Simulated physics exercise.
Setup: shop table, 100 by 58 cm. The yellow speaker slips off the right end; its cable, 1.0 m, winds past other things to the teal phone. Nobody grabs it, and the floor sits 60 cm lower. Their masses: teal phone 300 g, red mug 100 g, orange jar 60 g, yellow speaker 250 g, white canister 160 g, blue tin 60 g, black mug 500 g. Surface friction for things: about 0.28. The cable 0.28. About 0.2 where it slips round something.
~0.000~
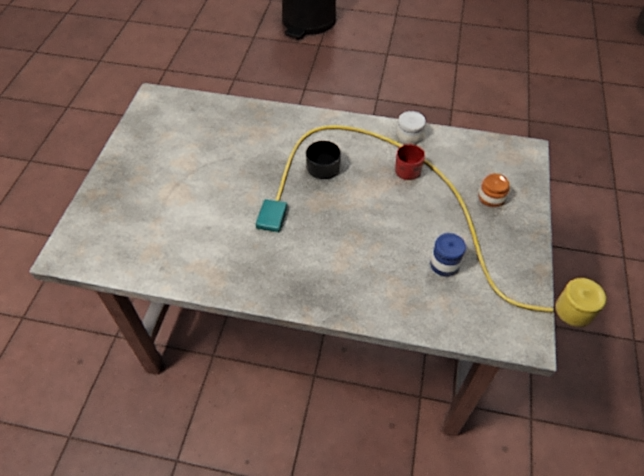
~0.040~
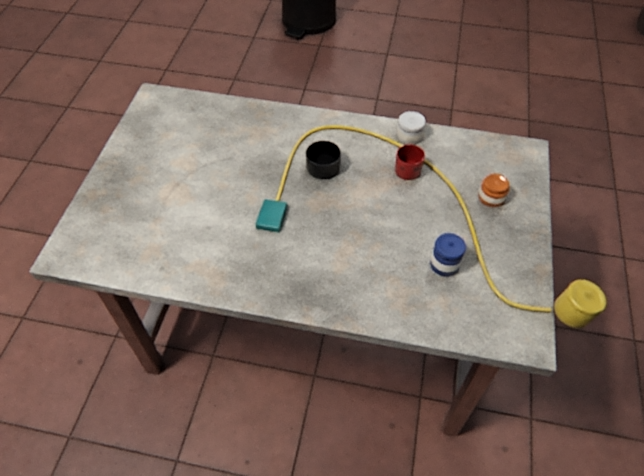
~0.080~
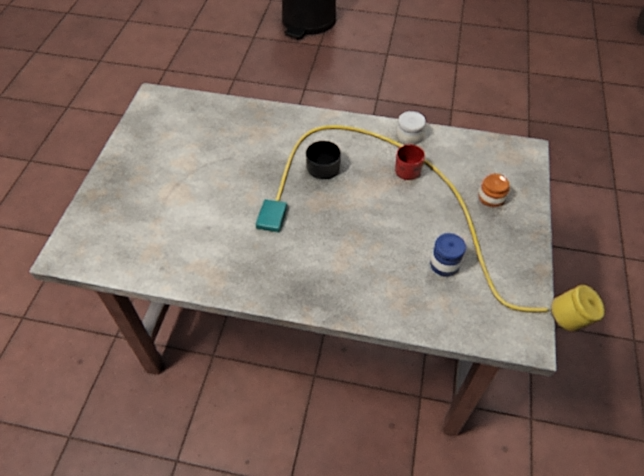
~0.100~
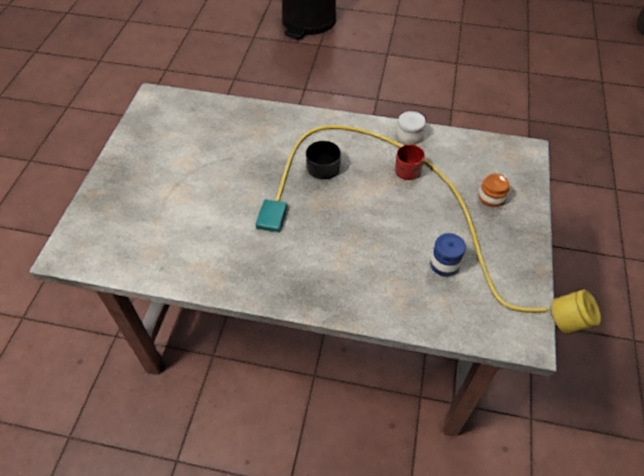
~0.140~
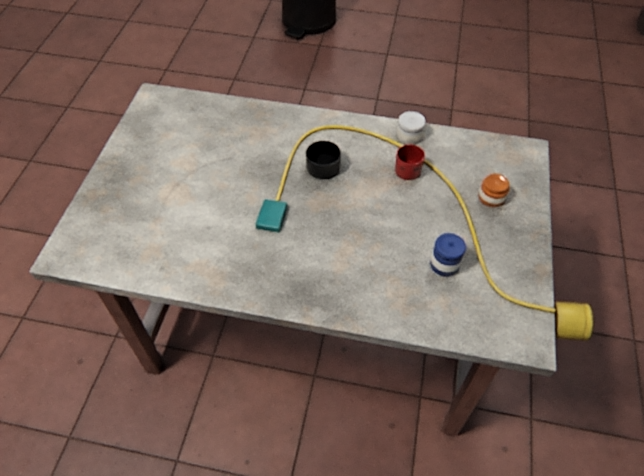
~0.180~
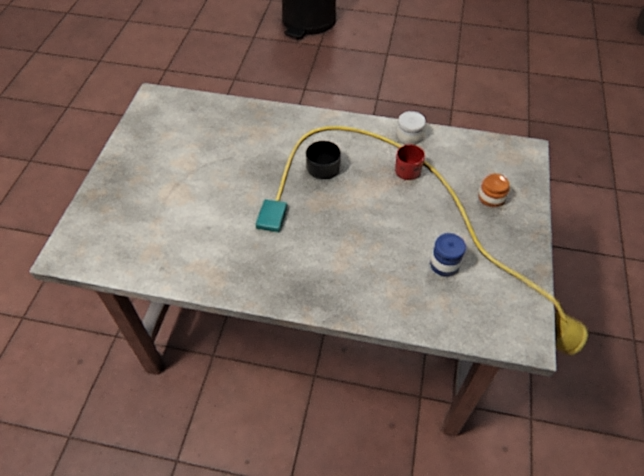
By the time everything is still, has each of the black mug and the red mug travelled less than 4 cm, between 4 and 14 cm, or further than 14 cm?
Black mug: Medium shift; red mug: Large shift.
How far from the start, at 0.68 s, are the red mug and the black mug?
Shifts - red mug 40 cm, black mug 10 cm.
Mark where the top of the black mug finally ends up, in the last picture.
In the last view, the top sits at about (346, 182).
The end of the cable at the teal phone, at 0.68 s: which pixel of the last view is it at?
Near (337, 175).
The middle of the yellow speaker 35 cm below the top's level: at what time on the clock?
Close to 0.38 s.
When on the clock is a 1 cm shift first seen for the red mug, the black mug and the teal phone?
Red mug 0.30 s, black mug 0.34 s, teal phone 0.34 s.
At 0.4 s, the cable's tail end at (296, 187); red mug 19 cm off its start, black mug 4 cm off its start, yellow speaker over the edge.
At 0.7 s, the cable's tail end at (337, 175); red mug 38 cm off its start, black mug 10 cm off its start, yellow speaker over the edge.
At 0.9 s, the cable's tail end at (344, 174); red mug over the edge, black mug 10 cm off its start at (346, 182), yellow speaker over the edge.
At 1.2 s, the cable's tail end at (344, 174); red mug over the edge, black mug 10 cm off its start, yellow speaker over the edge.
At 2.4 s, the cable's tail end at (344, 174); red mug over the edge, black mug 10 cm off its start at (346, 182), yellow speaker over the edge, teal phone 18 cm off its start at (328, 166).
